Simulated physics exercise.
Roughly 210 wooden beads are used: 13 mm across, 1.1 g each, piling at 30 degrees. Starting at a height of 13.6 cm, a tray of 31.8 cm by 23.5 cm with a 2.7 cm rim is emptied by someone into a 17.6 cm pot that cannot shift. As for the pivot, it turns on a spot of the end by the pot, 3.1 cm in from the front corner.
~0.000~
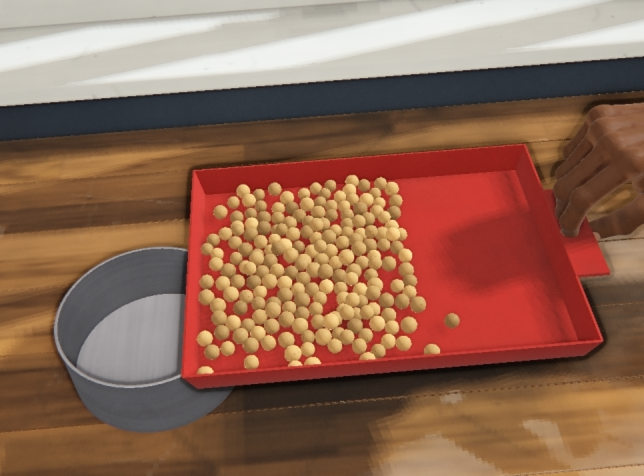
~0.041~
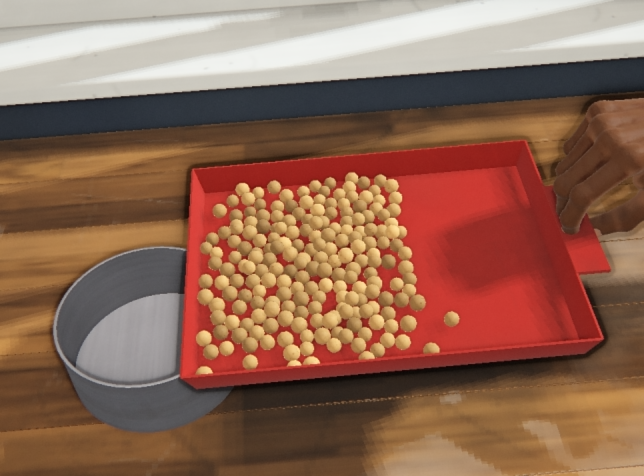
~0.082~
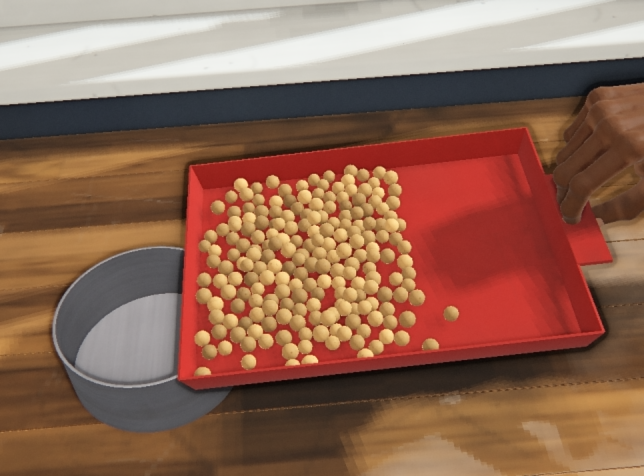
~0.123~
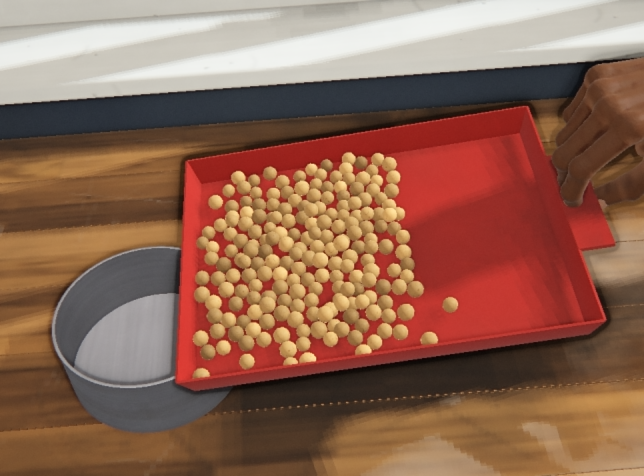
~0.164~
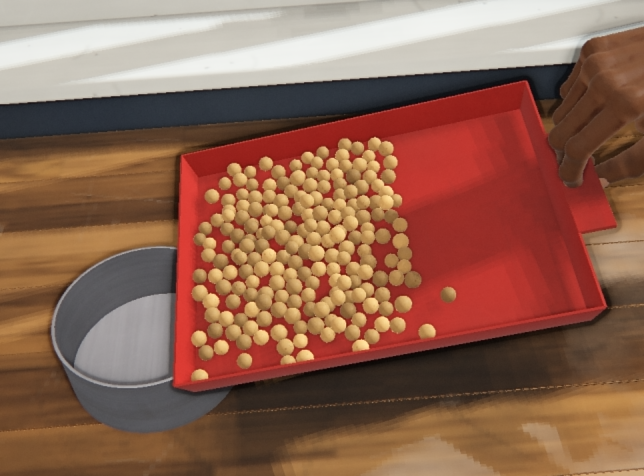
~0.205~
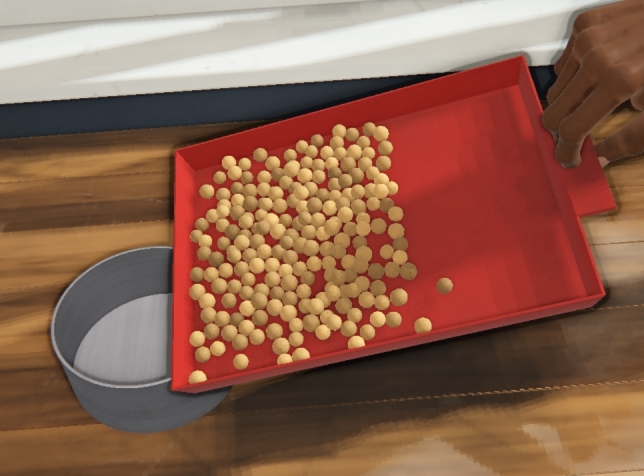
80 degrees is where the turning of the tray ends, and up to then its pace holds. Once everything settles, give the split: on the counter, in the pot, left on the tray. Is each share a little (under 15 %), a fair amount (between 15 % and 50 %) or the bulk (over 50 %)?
Counter: The bulk; pot: A little; tray: A little.
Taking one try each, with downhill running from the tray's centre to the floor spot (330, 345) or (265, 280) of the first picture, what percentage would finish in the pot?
Some 0 and 60 per cent.
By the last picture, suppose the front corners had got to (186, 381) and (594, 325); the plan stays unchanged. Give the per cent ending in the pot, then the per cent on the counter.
Final per cent - pot 0, counter 95.
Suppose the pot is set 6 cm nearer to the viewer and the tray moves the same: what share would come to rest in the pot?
Expect something close to 40 per cent.
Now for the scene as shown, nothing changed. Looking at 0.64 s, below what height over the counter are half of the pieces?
Height: Around 22 cm.
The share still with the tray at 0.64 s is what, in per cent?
Estimate: About 100 percent.
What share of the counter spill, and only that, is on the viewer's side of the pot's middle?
I'd put it at around 100 per cent.
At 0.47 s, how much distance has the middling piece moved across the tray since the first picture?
About 3 cm.
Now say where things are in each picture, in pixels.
Tray tilt 0 degrees, front corners at (192, 368) and (590, 334); middle of the pieces at (314, 270); pot at (147, 312), in the first picture.
Tray tilt 1 degrees, front corners at (191, 368) and (590, 332); middle of the pieces at (313, 269), in the second picture.
Tray tilt 3 degrees, front corners at (189, 370) and (591, 325), lowest corner left front; middle of the pieces at (312, 265), in the third picture.
Tray tilt 8 degrees, front corners at (186, 373) and (593, 314), lowest corner left front; middle of the pieces at (309, 259), in the fourth picture.
Tray tilt 13 degrees, front corners at (183, 376) and (592, 300), lowest corner left front; middle of the pieces at (306, 252), in the fifth picture.
Tray tilt 17 degrees, front corners at (181, 379) and (591, 288), lowest corner left front; middle of the pieces at (301, 245); pot at (144, 311). The tray's pace is about 120 degrees a second, in the sixth picture.
Then, at 0.47 s, tilt 49 degrees; the tray holds 100 %, the pot 0 %.
Then, at 0.64 s, tilt 70 degrees; the tray holds 100 %, the pot 0 %.
Then, at 0.93 s, tilt 80 degrees; the tray holds 25 %, the pot 0 %.
In the end, at 2.3 s, counter 95 %, pot 5 %, tray 0 %.
